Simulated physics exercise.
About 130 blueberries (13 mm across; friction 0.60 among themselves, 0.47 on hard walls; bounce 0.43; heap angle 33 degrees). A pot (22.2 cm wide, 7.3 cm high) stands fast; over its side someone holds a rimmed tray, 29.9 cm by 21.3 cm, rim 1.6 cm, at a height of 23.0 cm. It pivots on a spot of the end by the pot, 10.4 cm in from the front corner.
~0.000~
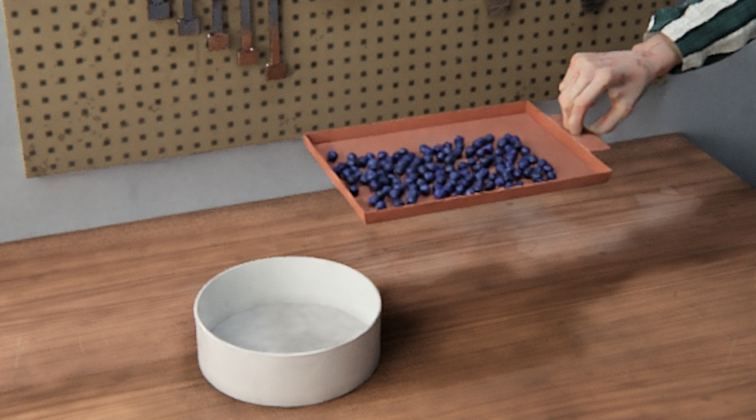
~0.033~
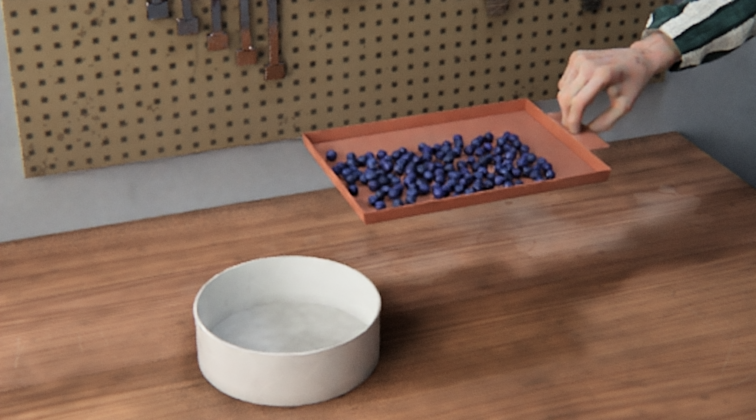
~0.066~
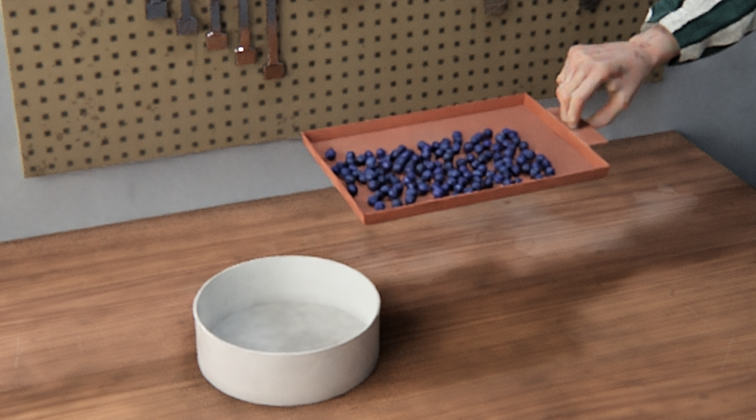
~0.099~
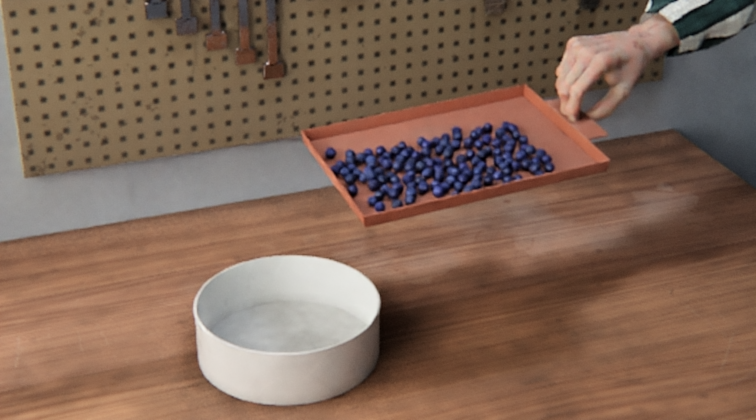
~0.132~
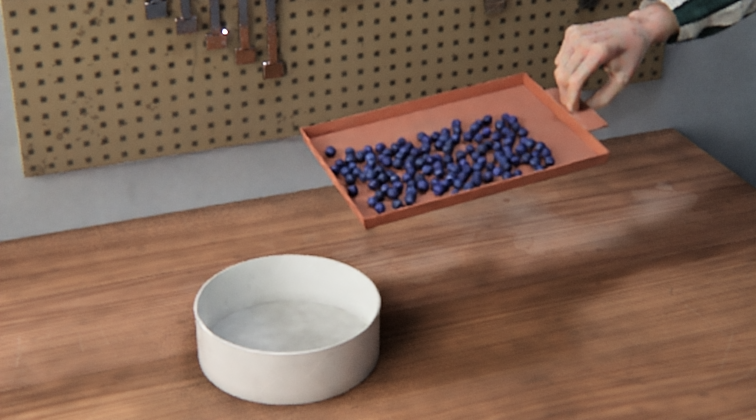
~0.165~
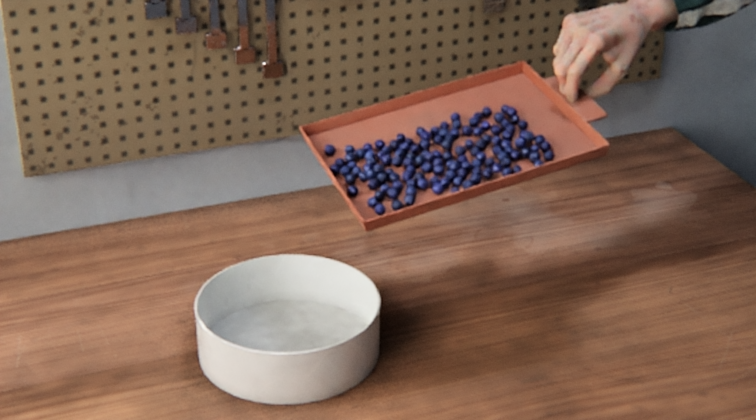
To begin with, a hand at the right holds a rimmed orange tray of dark blue berries level above a wooden table, near a round white pot. The hand then raises the tray's right end slightly, slanting it toward its left front corner, while the berries stay bunched together on it.
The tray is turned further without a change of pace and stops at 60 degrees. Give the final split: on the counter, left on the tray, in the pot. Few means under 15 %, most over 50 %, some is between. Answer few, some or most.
On the counter: Few; left on the tray: Most; in the pot: Few.
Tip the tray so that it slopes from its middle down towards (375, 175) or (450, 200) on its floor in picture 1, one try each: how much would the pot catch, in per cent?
Some 10 and 0 per cent.
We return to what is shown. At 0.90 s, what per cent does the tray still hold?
Roughly 100 per cent.
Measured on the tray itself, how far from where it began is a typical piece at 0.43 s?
Some 3 cm.
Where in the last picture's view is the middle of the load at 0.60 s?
Around (404, 165).
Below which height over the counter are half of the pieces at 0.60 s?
Roughly 28 cm.
Then, at 0.43 s, tilt 35 degrees; the tray holds 100 %, the pot 0 %.
After 0.60 s, tilt 52 degrees; the tray holds 100 %, the pot 0 %.
After 0.90 s, tilt 60 degrees; the tray holds 100 %, the pot 0 %.
At rest (1.6 s), counter 0 %, tray 100 %, pot 0 %.
